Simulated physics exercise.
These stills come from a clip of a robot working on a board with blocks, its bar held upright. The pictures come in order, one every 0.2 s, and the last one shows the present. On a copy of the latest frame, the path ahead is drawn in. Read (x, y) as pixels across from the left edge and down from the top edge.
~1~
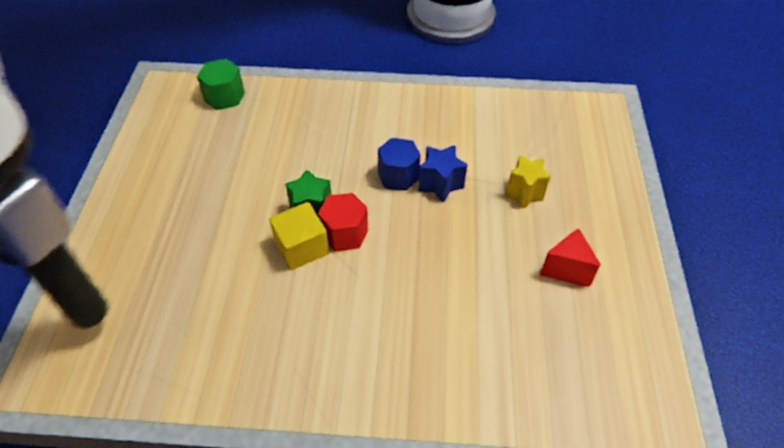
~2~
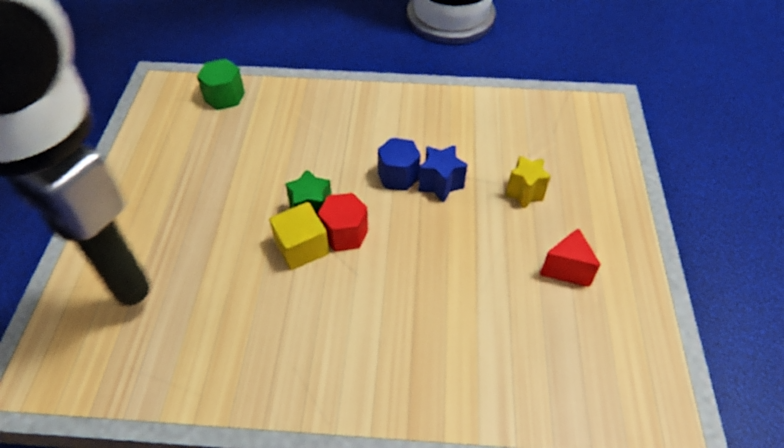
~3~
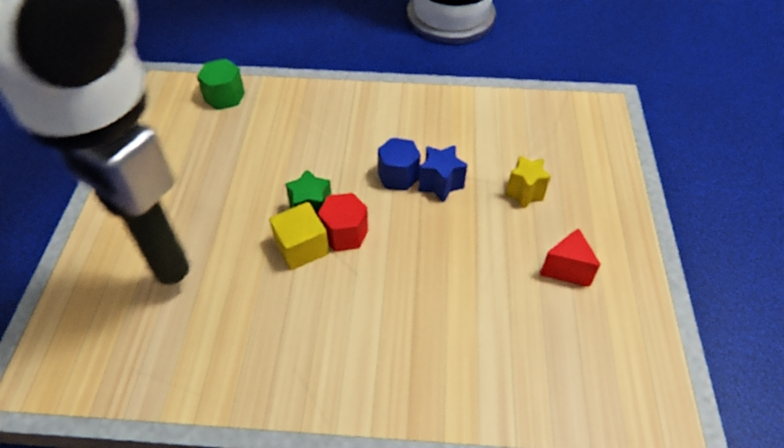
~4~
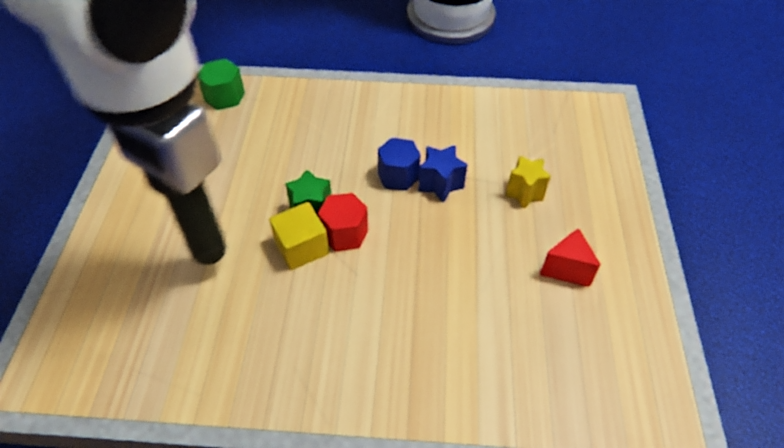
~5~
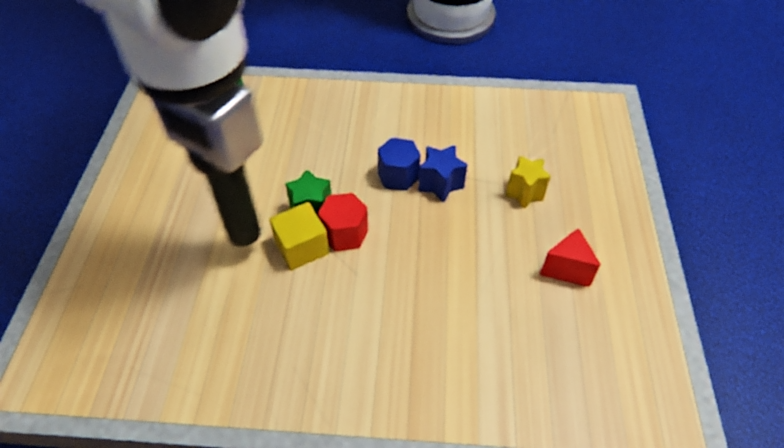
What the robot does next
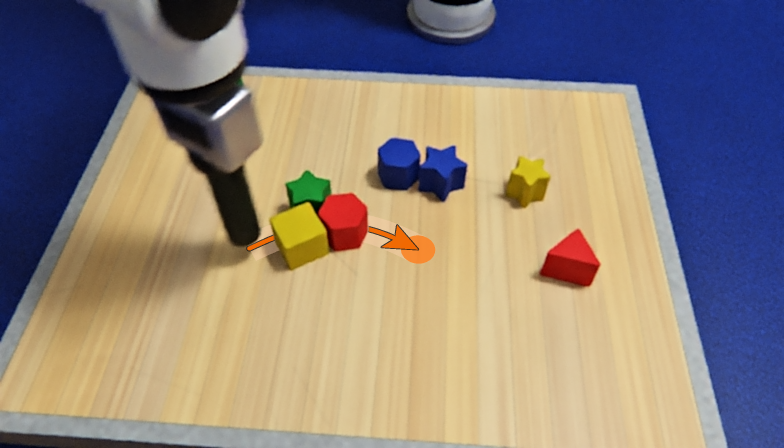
Robot arm with a dark bar moving right across a wooden board toward a yellow block, while the colored blocks stay still.
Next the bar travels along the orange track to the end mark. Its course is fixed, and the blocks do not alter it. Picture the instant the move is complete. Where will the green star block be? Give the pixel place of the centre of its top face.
It sits at (333, 176).
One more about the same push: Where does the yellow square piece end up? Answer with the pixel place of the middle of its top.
The answer is (357, 242).
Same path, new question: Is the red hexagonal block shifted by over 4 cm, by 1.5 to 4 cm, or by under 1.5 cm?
Once the path is done, the red hexagonal block lies more than 4 cm from its present place.
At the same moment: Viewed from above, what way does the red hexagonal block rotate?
From the top: Counterclockwise.
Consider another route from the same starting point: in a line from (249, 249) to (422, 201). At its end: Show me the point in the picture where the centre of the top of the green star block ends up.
I expect it at (334, 173).
Path on the board, from (249, 249) over (306, 228) and (364, 228) to (418, 249).
The first path, step by step. One third of the way, bar at (304, 212); yellow square piece at (332, 224), turned 60° clockwise; green star block at (320, 181), turned 40° anticlockwise; red hexagonal block at (384, 214), turned 45° anticlockwise.
Two thirds of the way, bar at (364, 213); yellow square piece at (353, 239), turned 105° clockwise; green star block at (333, 176), turned 75° anticlockwise; red hexagonal block at (400, 217), turned 60° anticlockwise.
At the end, bar at (419, 234); yellow square piece at (357, 242), turned 125° clockwise; green star block at (333, 176), turned 75° anticlockwise; red hexagonal block at (459, 238), turned 65° anticlockwise; blue hexagonal block in place.
